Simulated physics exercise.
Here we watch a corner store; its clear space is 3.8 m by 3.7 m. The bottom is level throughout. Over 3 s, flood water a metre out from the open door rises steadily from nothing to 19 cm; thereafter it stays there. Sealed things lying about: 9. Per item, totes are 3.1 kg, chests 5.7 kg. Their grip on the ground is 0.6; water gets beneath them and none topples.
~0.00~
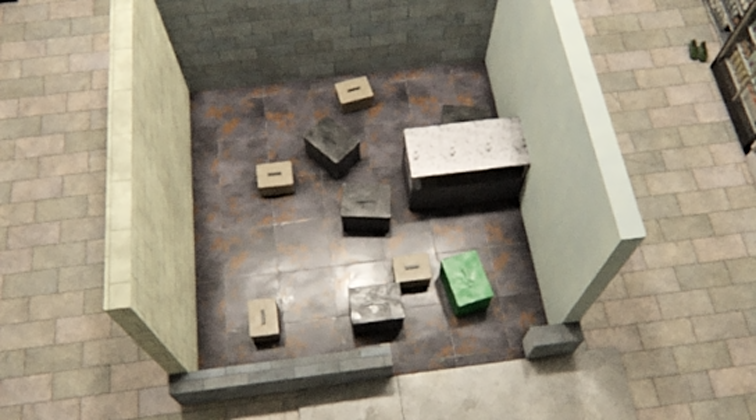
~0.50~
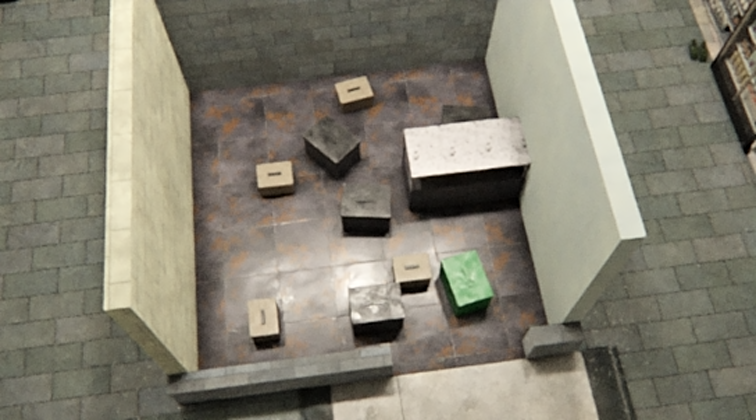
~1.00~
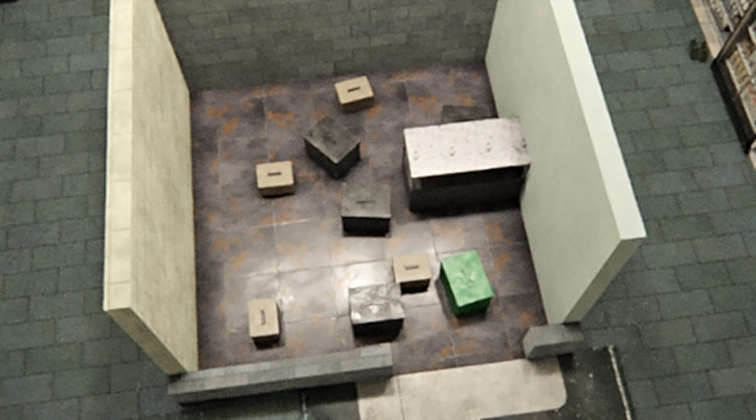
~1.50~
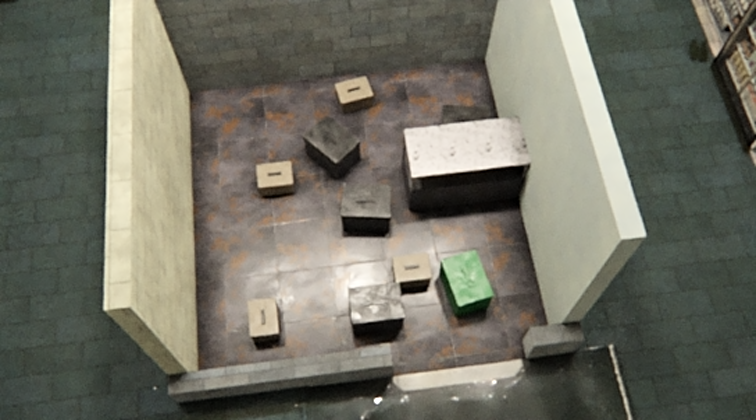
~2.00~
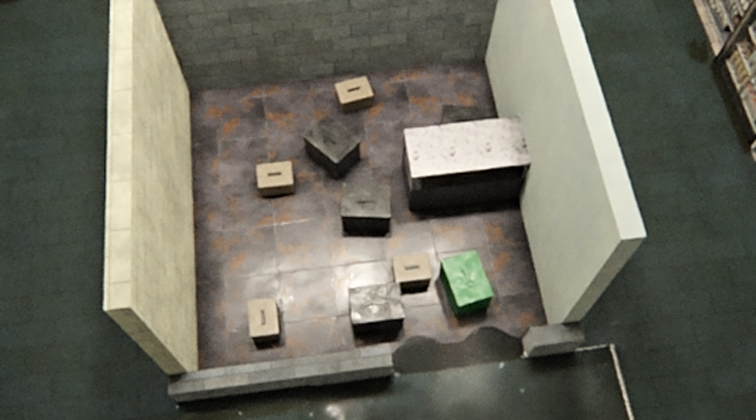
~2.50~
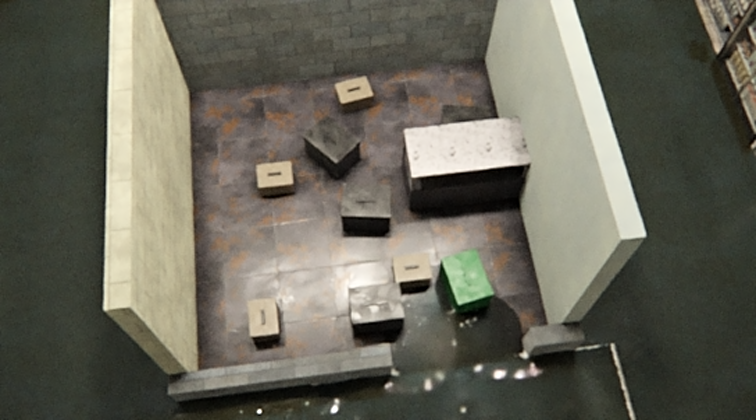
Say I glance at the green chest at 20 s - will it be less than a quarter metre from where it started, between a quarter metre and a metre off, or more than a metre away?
You'll find it more than a metre away.
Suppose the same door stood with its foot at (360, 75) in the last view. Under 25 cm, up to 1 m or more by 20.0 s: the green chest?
Then the green chest slides a little.
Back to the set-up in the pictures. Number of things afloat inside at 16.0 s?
At that moment it comes to 9.
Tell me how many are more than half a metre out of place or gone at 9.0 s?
By then the count is 7.
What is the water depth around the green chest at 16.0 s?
I'd put it at about 14 cm.
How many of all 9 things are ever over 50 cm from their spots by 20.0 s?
The total is 9.
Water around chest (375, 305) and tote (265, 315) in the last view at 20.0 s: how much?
11 and 13 cm.
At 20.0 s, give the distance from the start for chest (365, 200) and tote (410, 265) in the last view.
120 cm, 250 cm.
After 4.0 s the green chest is near (490, 206), 0.9 m from its start, afloat; 2 afloat.
After 9.0 s the green chest is near (365, 189), 1.5 m from its start, afloat; 8 afloat.
After 16.0 s the green chest is near (393, 105), 2.2 m from its start, afloat; 9 afloat.
After 20.0 s the green chest is near (316, 86), 2.9 m from its start, afloat; 9 afloat.
